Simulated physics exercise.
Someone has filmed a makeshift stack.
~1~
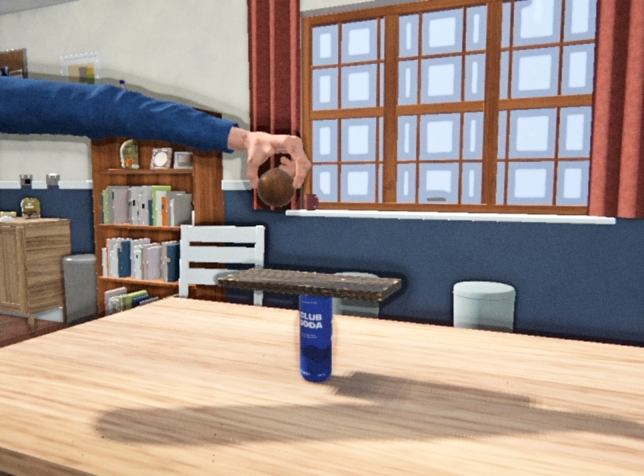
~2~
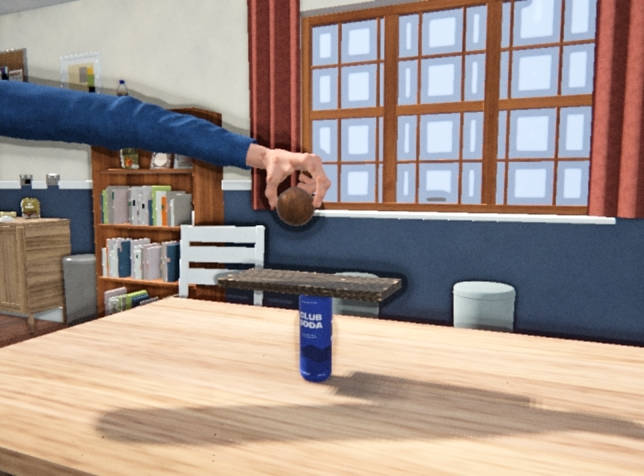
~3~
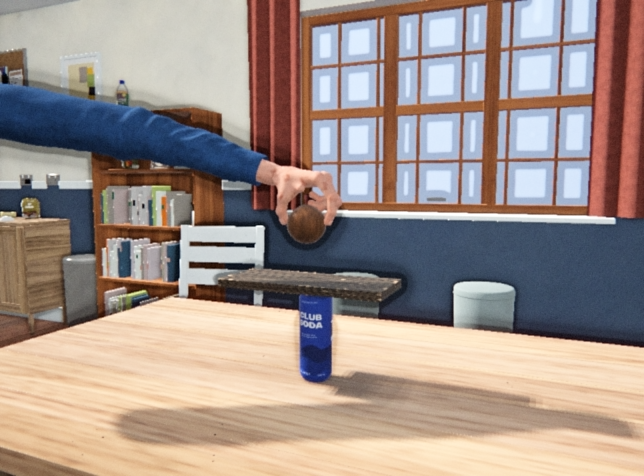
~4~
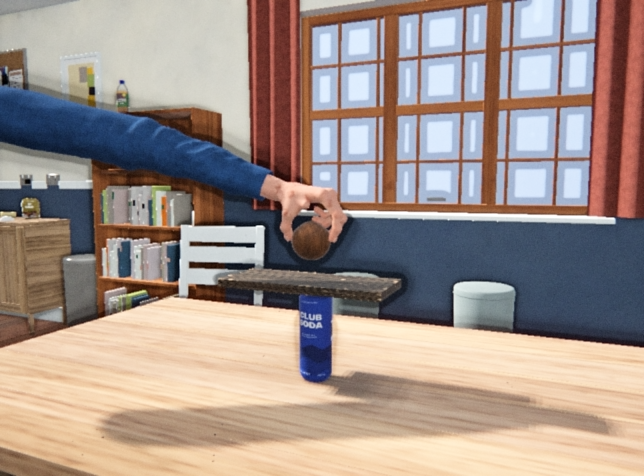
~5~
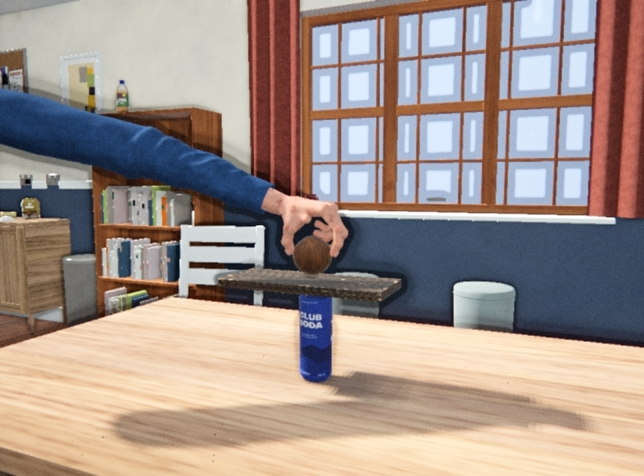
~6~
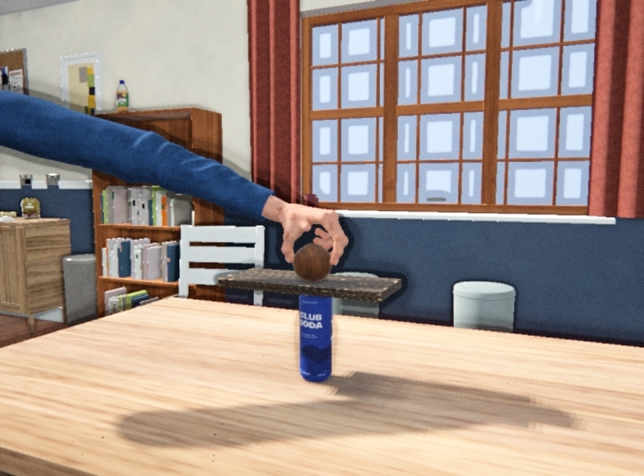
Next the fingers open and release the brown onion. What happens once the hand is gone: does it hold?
As it turns out, it keeps its balance.
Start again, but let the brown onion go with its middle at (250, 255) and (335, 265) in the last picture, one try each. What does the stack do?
First, it comes apart; second, it keeps its balance.
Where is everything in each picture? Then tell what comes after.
The first picture shows still above its spot; brown onion (276, 188); black board (309, 283).
The second picture shows still above its spot; brown onion (296, 206); black board (309, 283).
The third picture shows still above its spot; brown onion (307, 224); black board (309, 283).
The fourth picture shows still above its spot; brown onion (311, 241); black board (309, 283).
The fifth picture shows still above its spot; brown onion (312, 255); black board (309, 283).
The sixth picture shows set down, still held; brown onion (312, 263); black board (309, 283).
Then, 0.20 s on from there, no change.
Then, 0.40 s on from there, brown onion resting near (312, 264).
In the end, all 3 unmoved. At the end, from the last picture's camera, brown onion near (312, 264). The stack holds.
